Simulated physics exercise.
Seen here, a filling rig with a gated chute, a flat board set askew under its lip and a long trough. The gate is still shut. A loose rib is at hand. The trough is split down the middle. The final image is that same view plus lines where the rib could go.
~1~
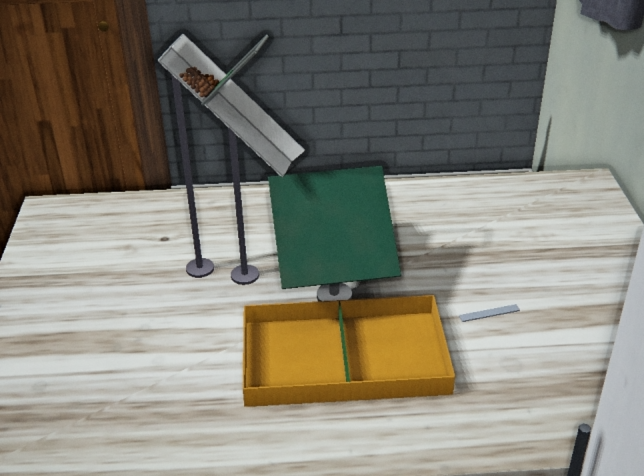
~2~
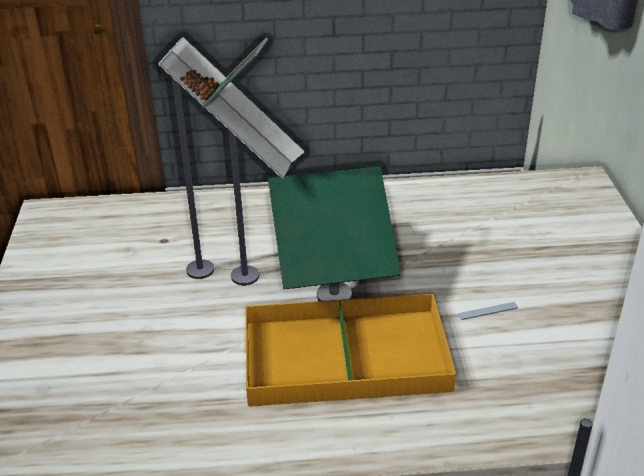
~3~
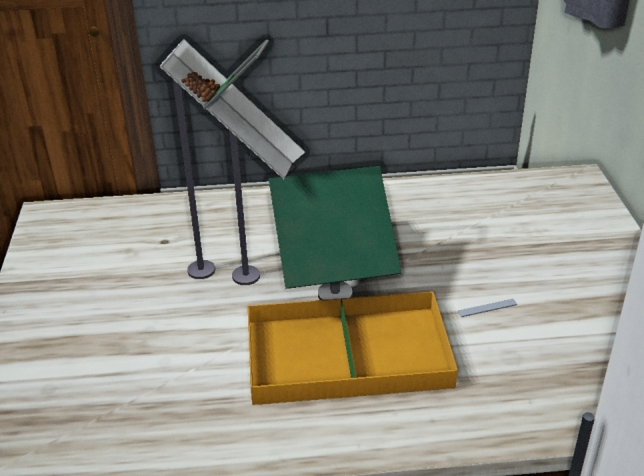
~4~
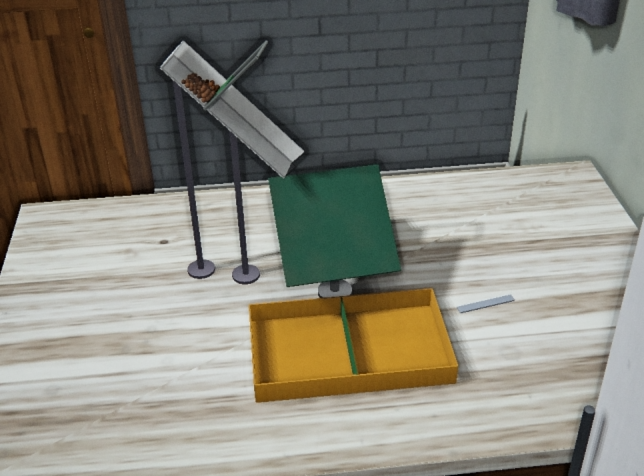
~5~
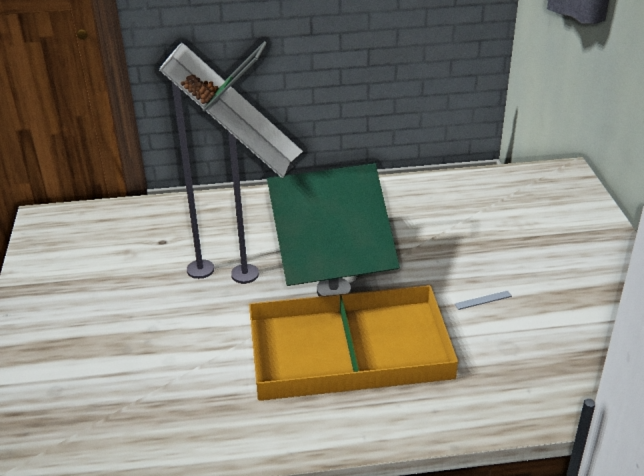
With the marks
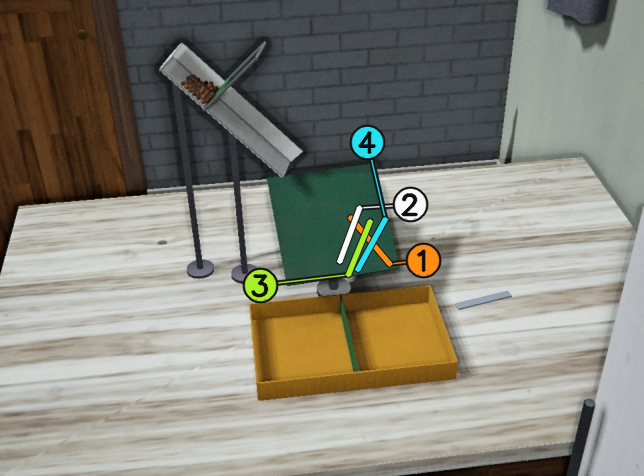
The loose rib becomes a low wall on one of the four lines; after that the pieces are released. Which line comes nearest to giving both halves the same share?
I would pick line 4.
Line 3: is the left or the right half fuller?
Left.
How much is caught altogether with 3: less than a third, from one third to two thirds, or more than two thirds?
More than two thirds.
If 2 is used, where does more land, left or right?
More lands on the left.
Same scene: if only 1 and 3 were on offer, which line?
Line 3.
On the marked copy, line 1 from (350, 217) to (389, 264); line 2 from (359, 207) to (339, 261); line 3 from (370, 221) to (348, 274); line 4 from (385, 219) to (357, 269).
For line 1, of what is caught, none in the left half, all in the right.
For line 2, of what is caught, nearly all in the left half, a small part in the right.
For line 3, of what is caught, most in the left half, a small part in the right.
For line 4, of what is caught, about two thirds in the left half, about a third in the right.
